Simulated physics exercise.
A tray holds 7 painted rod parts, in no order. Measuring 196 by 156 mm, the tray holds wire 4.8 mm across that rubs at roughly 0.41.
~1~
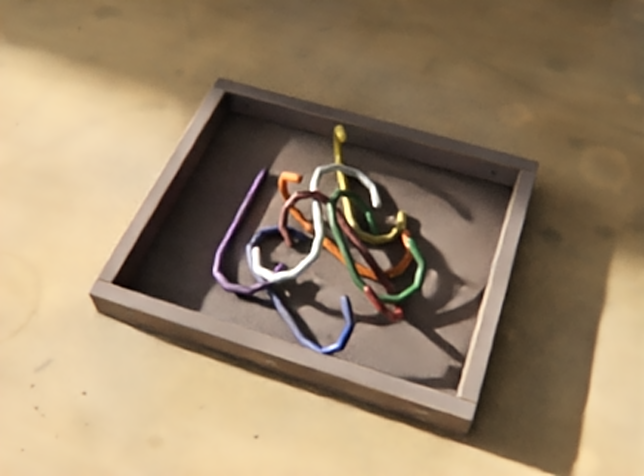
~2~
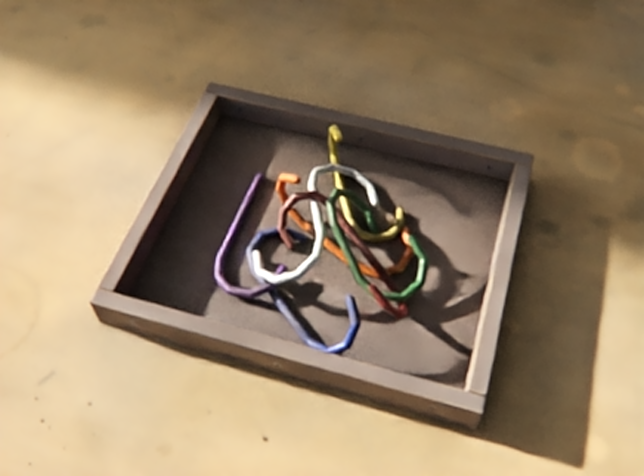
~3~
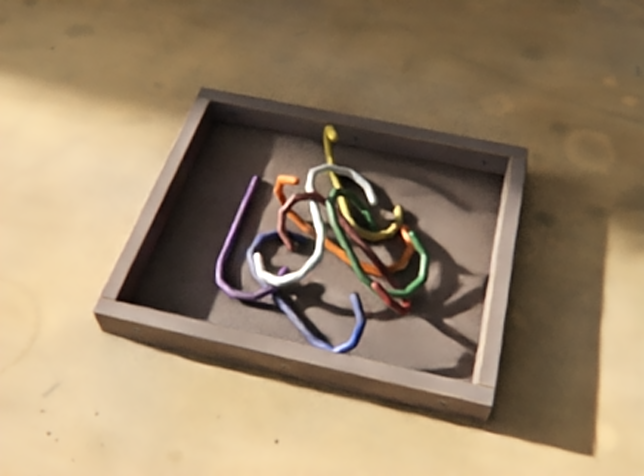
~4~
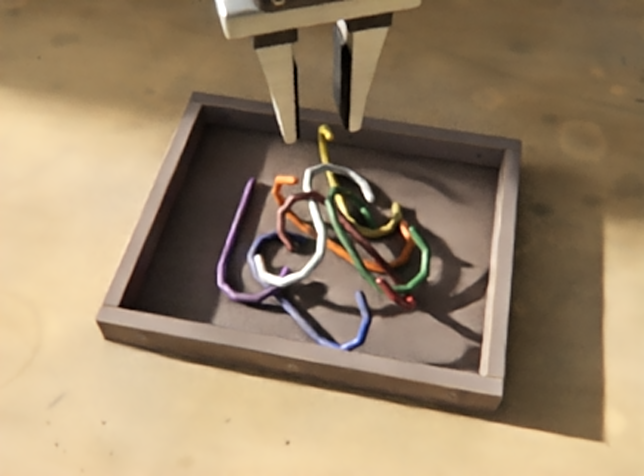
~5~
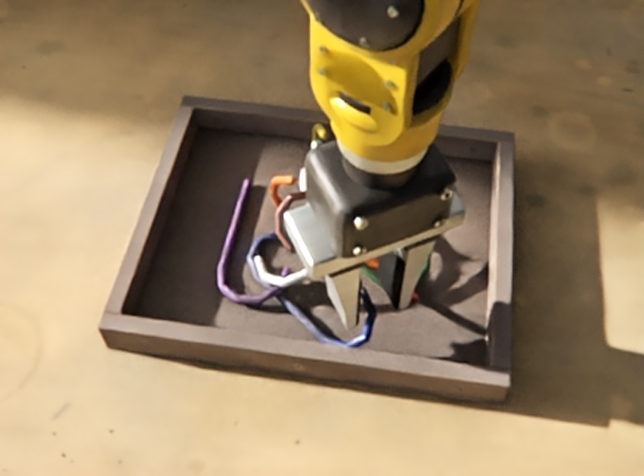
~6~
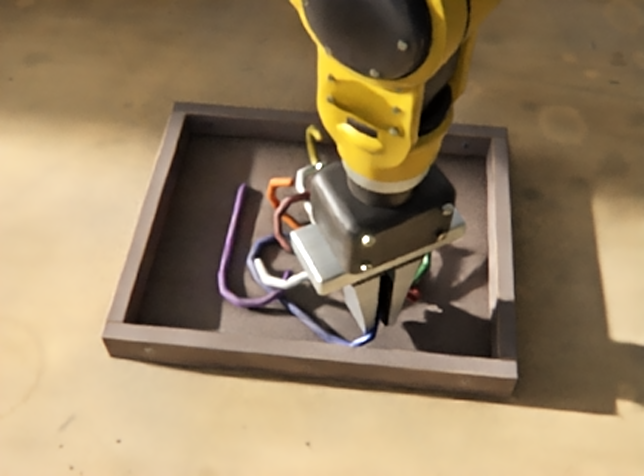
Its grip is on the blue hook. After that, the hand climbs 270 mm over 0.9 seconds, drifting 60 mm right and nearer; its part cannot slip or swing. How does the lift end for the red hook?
The red hook is left lying.
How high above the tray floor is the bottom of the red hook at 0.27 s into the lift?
0 mm.
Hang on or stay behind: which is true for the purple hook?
Purple hook up.
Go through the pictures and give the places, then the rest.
Fingers out of view, 215 mm above the grip; red hook from (291, 244) to (368, 290), passing over blue hook, over and under orange hook, under green hook; blue hook from (346, 300) to (304, 237), passing under white hook, under red hook, in the first frame.
Fingers out of view, 215 mm above the grip; white hook from (257, 254) to (375, 203), passing over blue hook, over purple hook, under yellow hook; blue hook from (350, 299) to (304, 238), passing under white hook, under red hook, in the second frame.
Fingers out of view, 200 mm above the grip; green hook from (374, 230) to (412, 235), passing over yellow hook, over orange hook, over red hook; orange hook from (296, 181) to (405, 229), passing under white hook, over and under red hook, under green hook, in the third frame.
Fingers (316, 100) 107 mm above the grip; yellow hook from (330, 137) to (397, 206), passing over white hook, under green hook; red hook from (292, 248) to (381, 282), passing over blue hook, over and under orange hook, under green hook, in the fourth frame.
Fingers (369, 289) 13 mm above the grip; purple hook from (288, 271) to (248, 184), passing under white hook, in the fifth frame.
Fingers (372, 302) closed on the blue hook; blue hook from (367, 289) to (301, 241), in the sixth frame.
Then, 0.27 s into the lift, lowest point more than 20 mm over the tray floor, blue hook 58 mm.
Then, 0.50 s into the lift, lowest point more than 20 mm over the tray floor, blue hook 158 mm, purple hook 92 mm.
Then, 0.90 s into the lift, lowest point more than 20 mm over the tray floor, blue hook 272 mm, purple hook 196 mm.
Finally, hanging blue hook 272 mm, purple hook 199 mm; the other 5 are down.
